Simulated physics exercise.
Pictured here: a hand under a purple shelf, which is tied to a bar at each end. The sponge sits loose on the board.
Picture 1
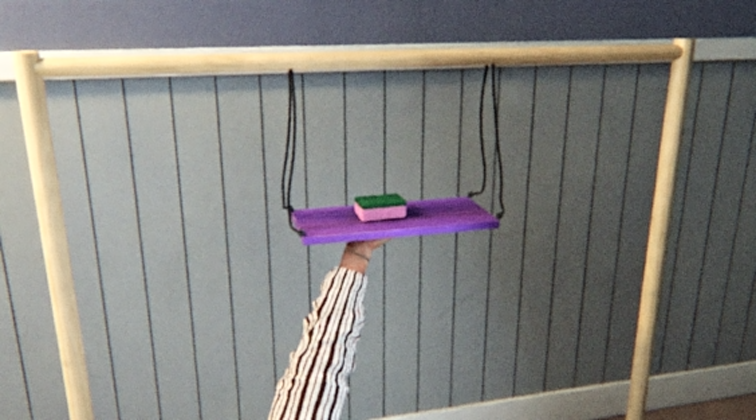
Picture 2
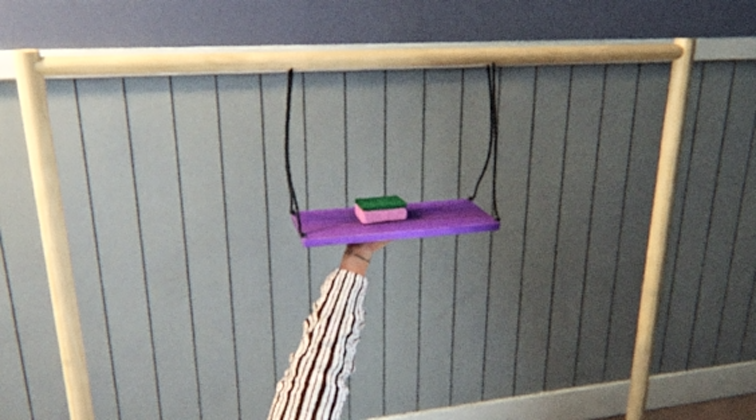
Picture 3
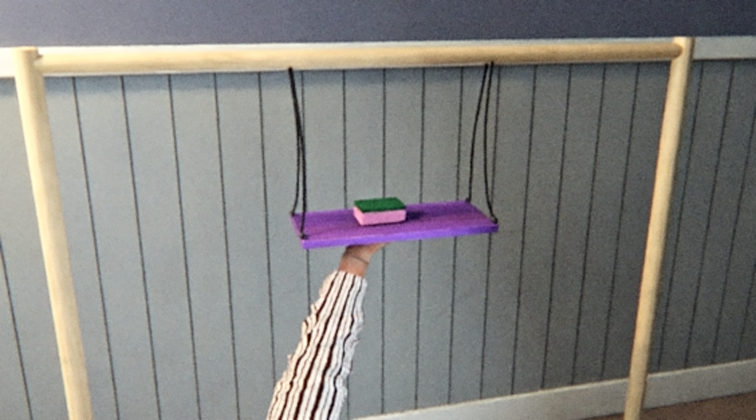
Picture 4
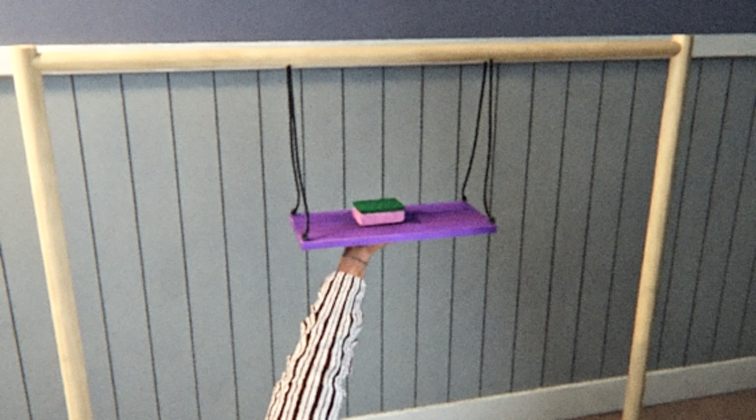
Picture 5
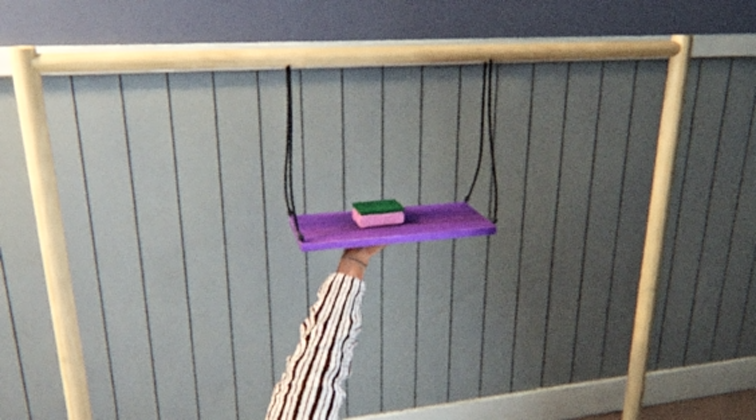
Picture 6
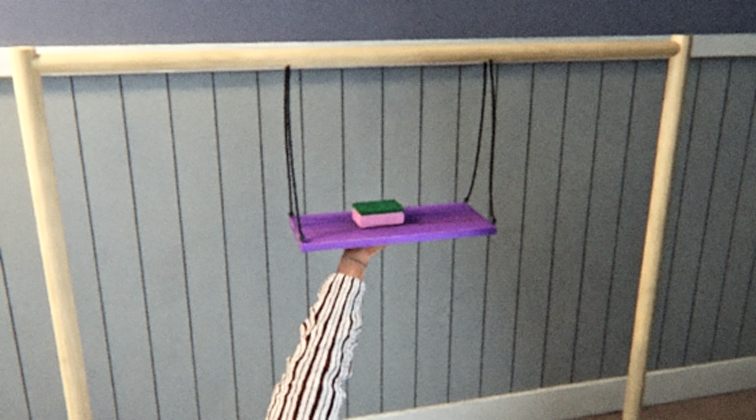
A hand holds up a purple shelf with a sponge on it, both barely moving.
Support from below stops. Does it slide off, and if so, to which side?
No.
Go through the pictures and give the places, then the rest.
In the first picture, sponge (380, 207); purple shelf (405, 233).
In the second picture, sponge (381, 209).
In the third picture, sponge (379, 211).
In the fourth picture, sponge (378, 212); purple shelf (403, 238).
In the fifth picture, sponge (378, 214).
In the sixth picture, sponge (378, 214); purple shelf (403, 239); left strings almost straight; right strings almost straight.
Then, 0.24 s later than the last view, board level; sponge on the board near (378, 216).
Finally, board level; sponge on the board near (378, 216). The sponge stays on the board.
